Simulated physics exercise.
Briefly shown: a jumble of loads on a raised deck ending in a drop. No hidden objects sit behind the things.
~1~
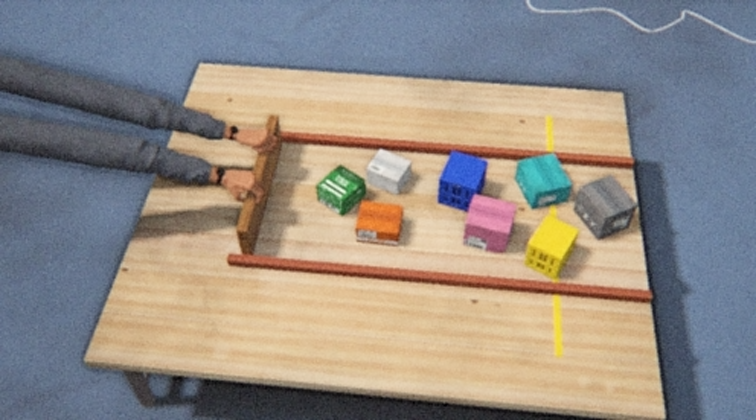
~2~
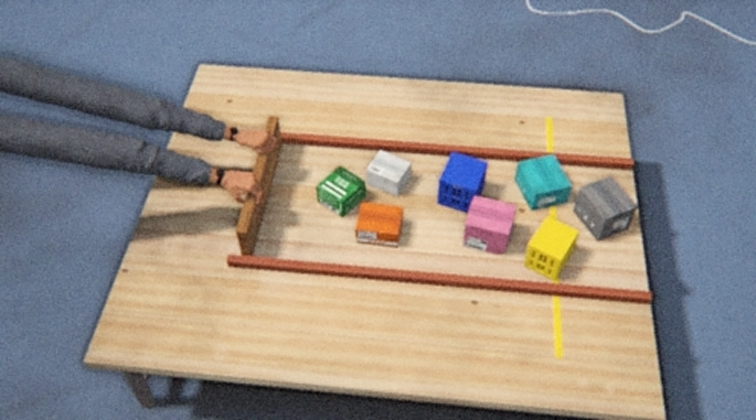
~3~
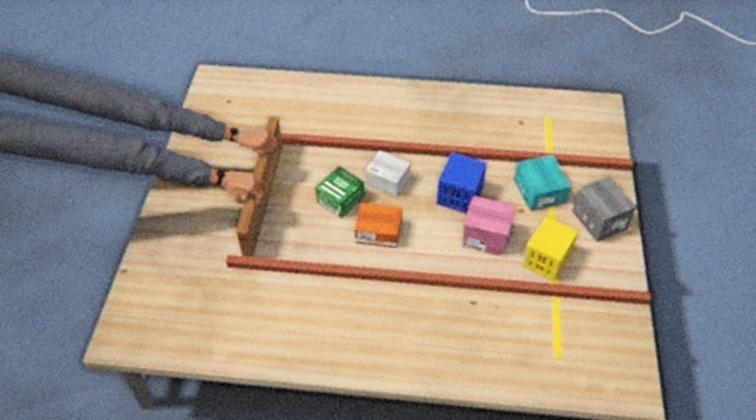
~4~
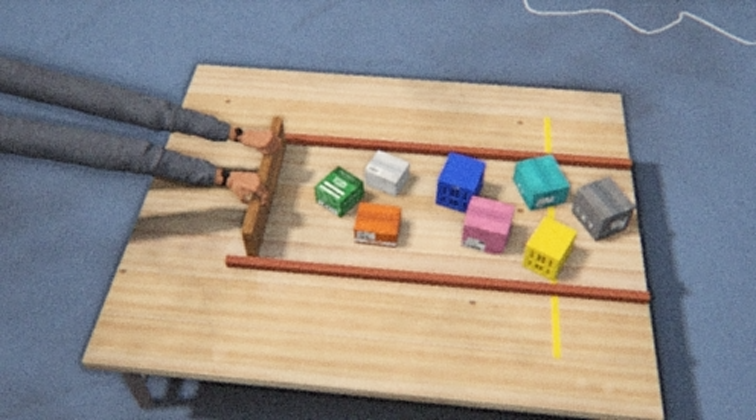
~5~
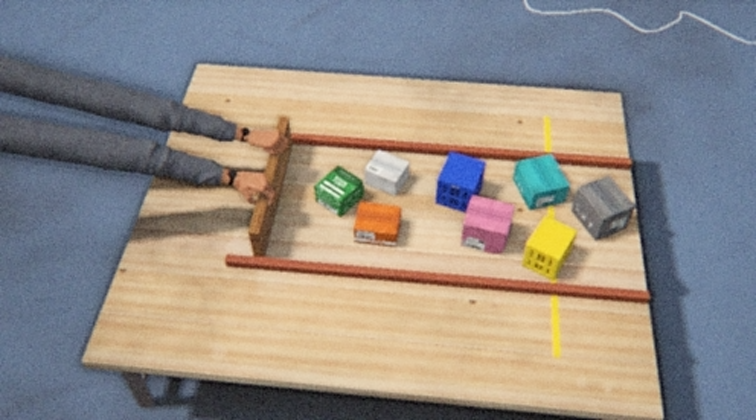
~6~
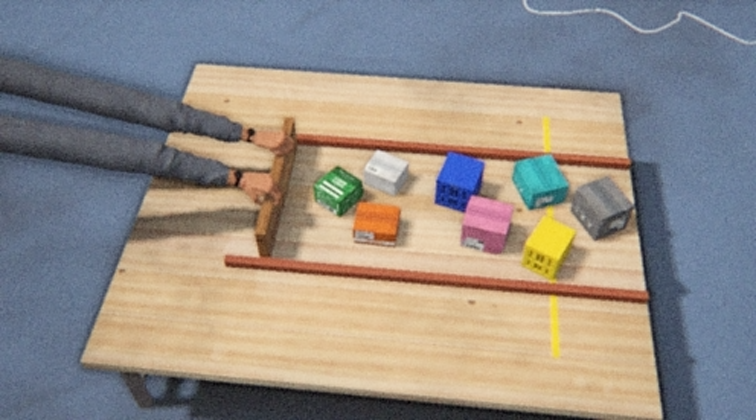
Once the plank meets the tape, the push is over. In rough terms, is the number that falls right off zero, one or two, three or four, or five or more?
The drop will claim one or two of them.
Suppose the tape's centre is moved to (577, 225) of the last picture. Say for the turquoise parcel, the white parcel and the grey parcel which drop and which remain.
Taking them in turn: Turquoise parcel ends up off it, white parcel is still there, grey parcel ends up off it.
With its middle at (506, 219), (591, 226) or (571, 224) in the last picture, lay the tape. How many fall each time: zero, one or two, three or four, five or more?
Result per tape, in order - zero / three to four / either one or two.
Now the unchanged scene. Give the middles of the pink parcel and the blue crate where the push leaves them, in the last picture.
Going in order, first (620, 233) and next (608, 197).
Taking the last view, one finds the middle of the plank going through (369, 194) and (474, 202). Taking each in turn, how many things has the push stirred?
Tally: 3; 7.
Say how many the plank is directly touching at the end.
I count 3 of them.
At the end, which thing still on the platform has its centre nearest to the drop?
Pink parcel, foremost.
Soon after, none off yet; grey parcel at rest near (601, 208); yellow crate at rest near (548, 248); turquoise parcel at rest near (540, 182).
After that, none off yet; grey parcel moving near (605, 211); yellow crate displaced about its own width near (596, 260); turquoise parcel displaced about its own width near (593, 179).
In the end, the number that fall off is one or two; gone, turquoise parcel and grey parcel.
